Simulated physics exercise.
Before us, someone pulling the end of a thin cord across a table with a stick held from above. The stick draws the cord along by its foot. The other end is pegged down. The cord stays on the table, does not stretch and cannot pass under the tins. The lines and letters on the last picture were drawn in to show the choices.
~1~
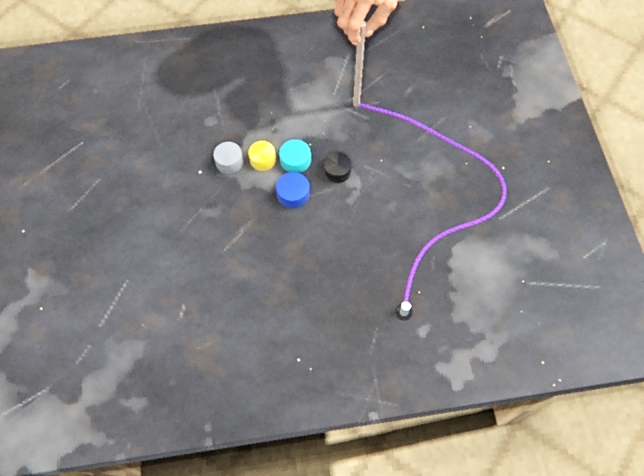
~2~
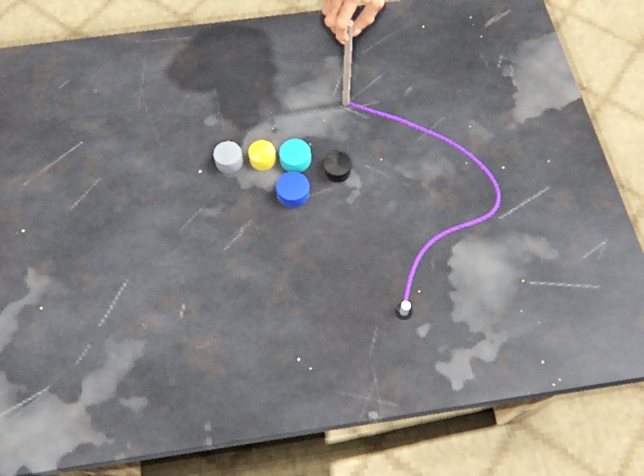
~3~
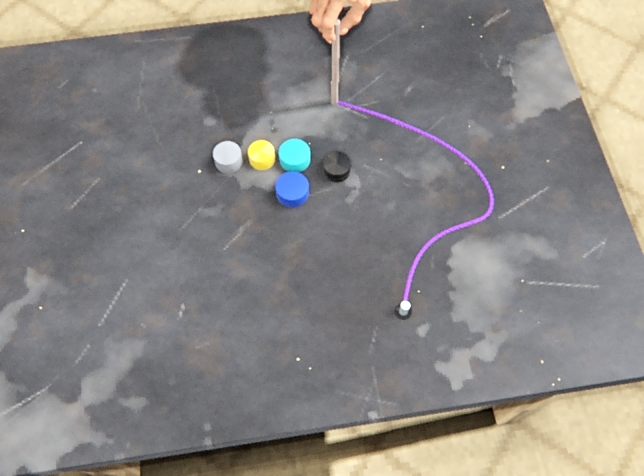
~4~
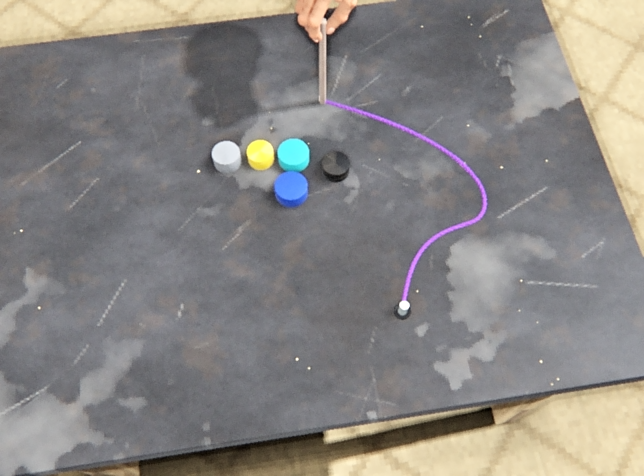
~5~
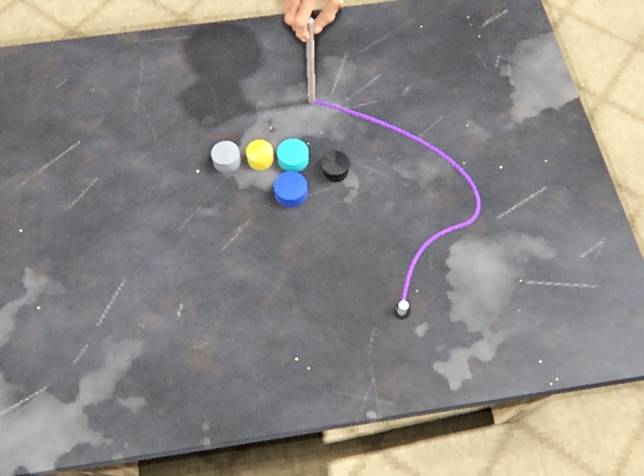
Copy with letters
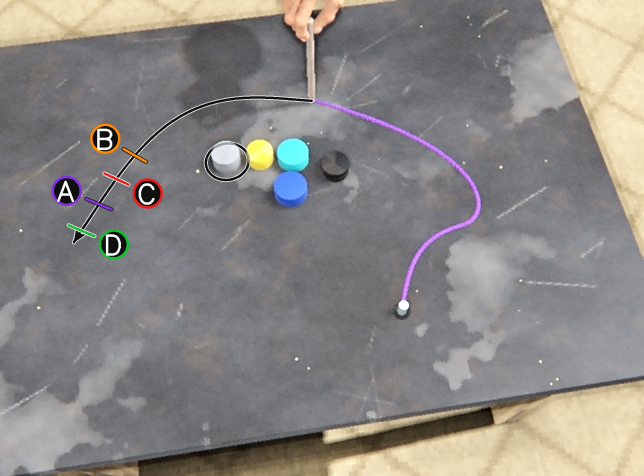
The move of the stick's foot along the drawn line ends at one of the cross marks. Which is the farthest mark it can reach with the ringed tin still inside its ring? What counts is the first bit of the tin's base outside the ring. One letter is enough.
B is the last safe stop.
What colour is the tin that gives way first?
Black.
On the copy, A at (99, 204); B at (135, 155); C at (116, 179); D at (81, 231); the ring at (227, 161); the route from (312, 101) via (165, 126) to (74, 242).
On B. First, foot of the stick (244, 99); grey tin (226, 157).
Then, foot of the stick (180, 118); grey tin (226, 157).
Finally, foot of the stick (135, 156); turquoise tin (285, 165); blue tin (288, 193); black tin (315, 179); grey tin (226, 157); the grey tin is still in its ring.
By contrast, A drags the ringed tin to (215, 186); C drags the ringed tin to (224, 171); D drags the ringed tin to (206, 204).
